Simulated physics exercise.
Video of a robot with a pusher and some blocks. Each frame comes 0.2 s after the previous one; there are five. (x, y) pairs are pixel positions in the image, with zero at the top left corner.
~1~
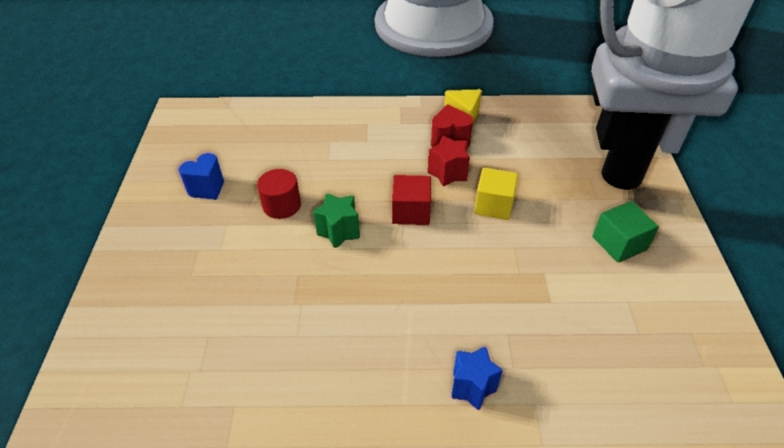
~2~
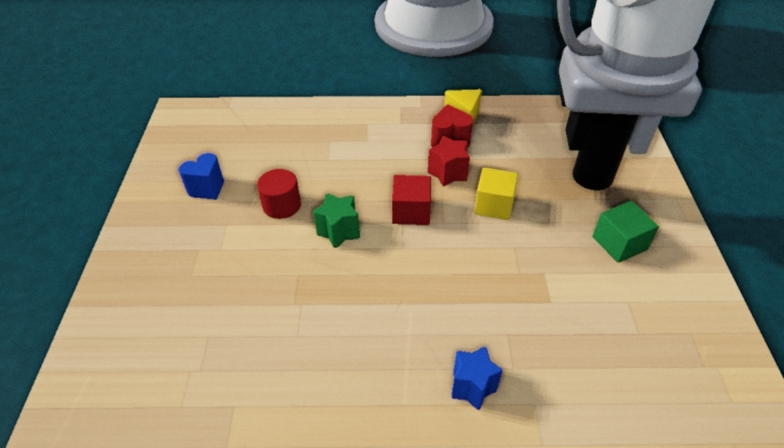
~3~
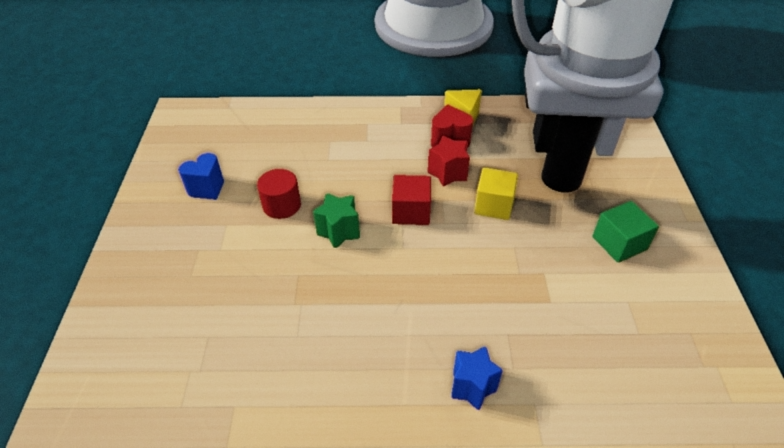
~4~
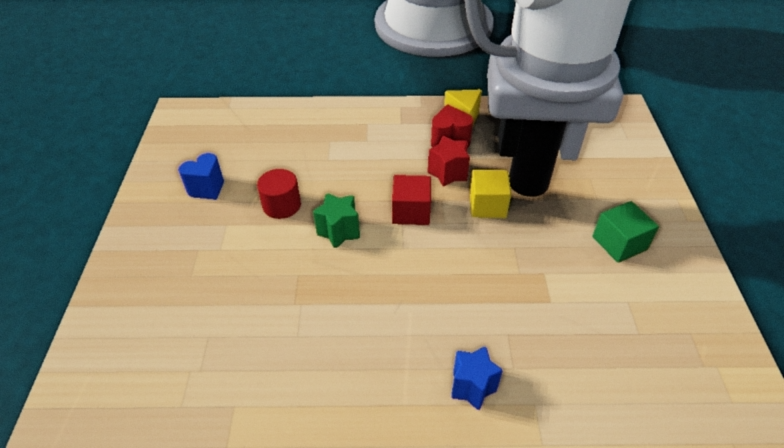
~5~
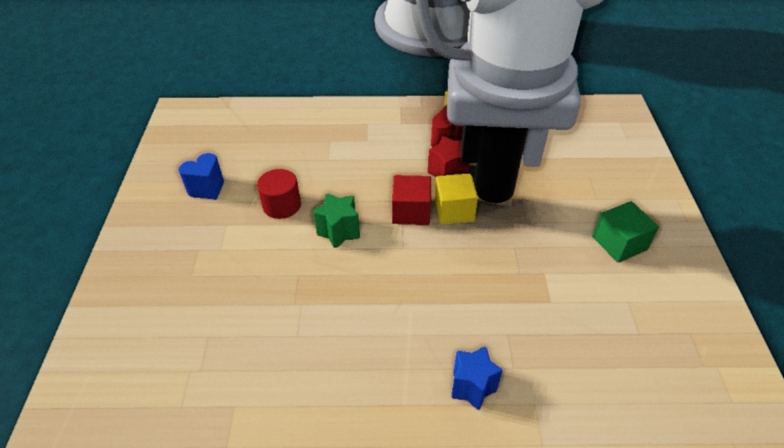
On a wooden tabletop, a robot arm's black pusher moves left and slides a yellow block up beside a red one.
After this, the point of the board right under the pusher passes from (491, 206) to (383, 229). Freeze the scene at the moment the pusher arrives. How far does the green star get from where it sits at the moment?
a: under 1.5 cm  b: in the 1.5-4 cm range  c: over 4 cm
Answer: B.
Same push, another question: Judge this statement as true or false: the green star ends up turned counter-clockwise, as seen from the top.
The claim holds.
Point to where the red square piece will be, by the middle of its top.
It ends at (316, 179).
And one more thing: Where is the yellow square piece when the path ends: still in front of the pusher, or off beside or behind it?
I'm fairly sure the yellow square piece rides along ahead of the pusher to the very end.
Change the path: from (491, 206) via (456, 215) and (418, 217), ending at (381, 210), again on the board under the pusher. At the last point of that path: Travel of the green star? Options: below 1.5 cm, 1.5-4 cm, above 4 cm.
The answer is 1.5 to 4 cm.
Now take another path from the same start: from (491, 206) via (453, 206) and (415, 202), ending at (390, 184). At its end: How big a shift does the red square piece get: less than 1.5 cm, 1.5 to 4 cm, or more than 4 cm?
Over 4 cm.
What follows on the original path. One third of the way, pusher at (457, 197); red square piece at (380, 188); yellow square piece at (418, 192).
Two thirds of the way, pusher at (420, 205); green star at (316, 208), turned 55° anticlockwise; red square piece at (344, 186), turned 15° clockwise; yellow square piece at (379, 196), turned 25° clockwise.
At the end, pusher at (382, 213); red round block at (271, 179); green star at (302, 211), turned 80° anticlockwise; red square piece at (316, 179), turned 30° clockwise; yellow square piece at (343, 196), turned 40° clockwise.
